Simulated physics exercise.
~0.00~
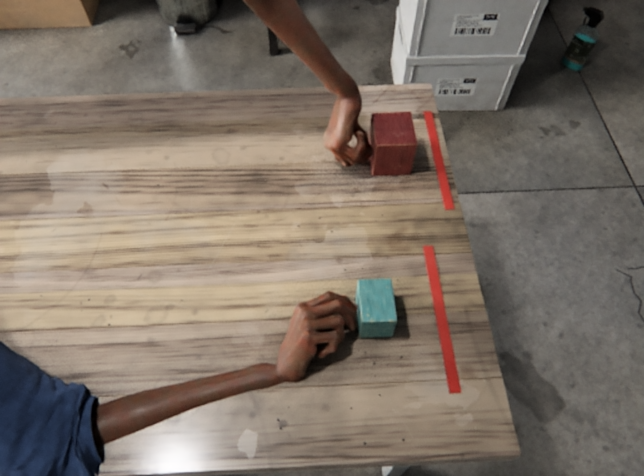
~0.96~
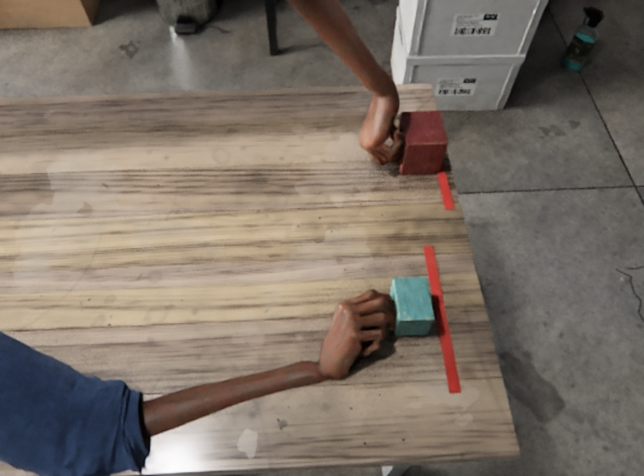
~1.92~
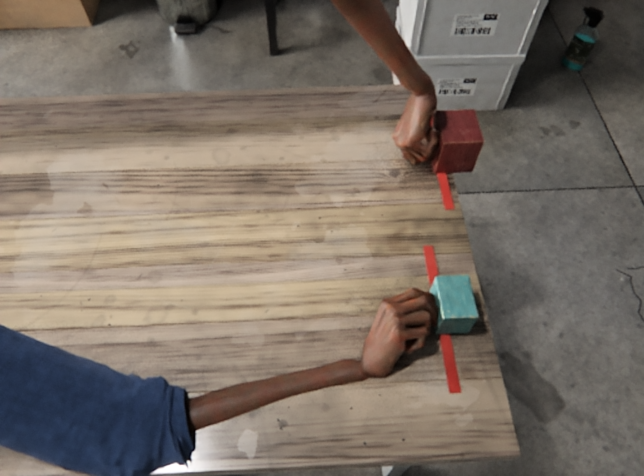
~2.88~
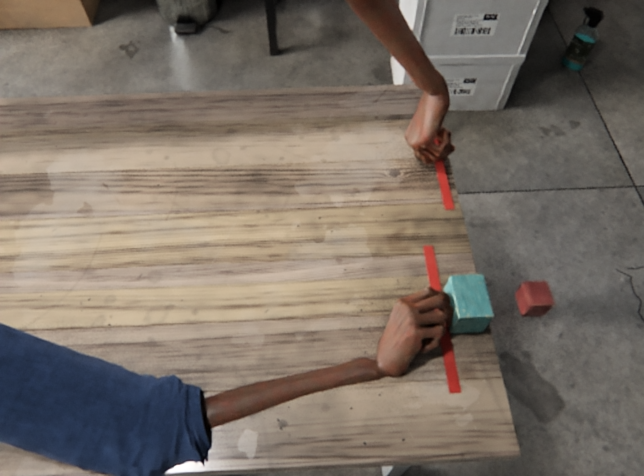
The clip opens on a wooden tabletop where one hand holds a red block at the far side and another, its arm in a blue sleeve, holds a turquoise block nearer the viewer, each behind a strip of red tape. Both hands push their blocks to the right, toward the tape and the table's edge. The blocks slide onto and past the strips, and the red one juts out over the edge. Then the red block drops off, ending up beyond the table's right side above the gray floor or on it. The turquoise block moves slightly farther and remains on the tabletop, the hand still against it.
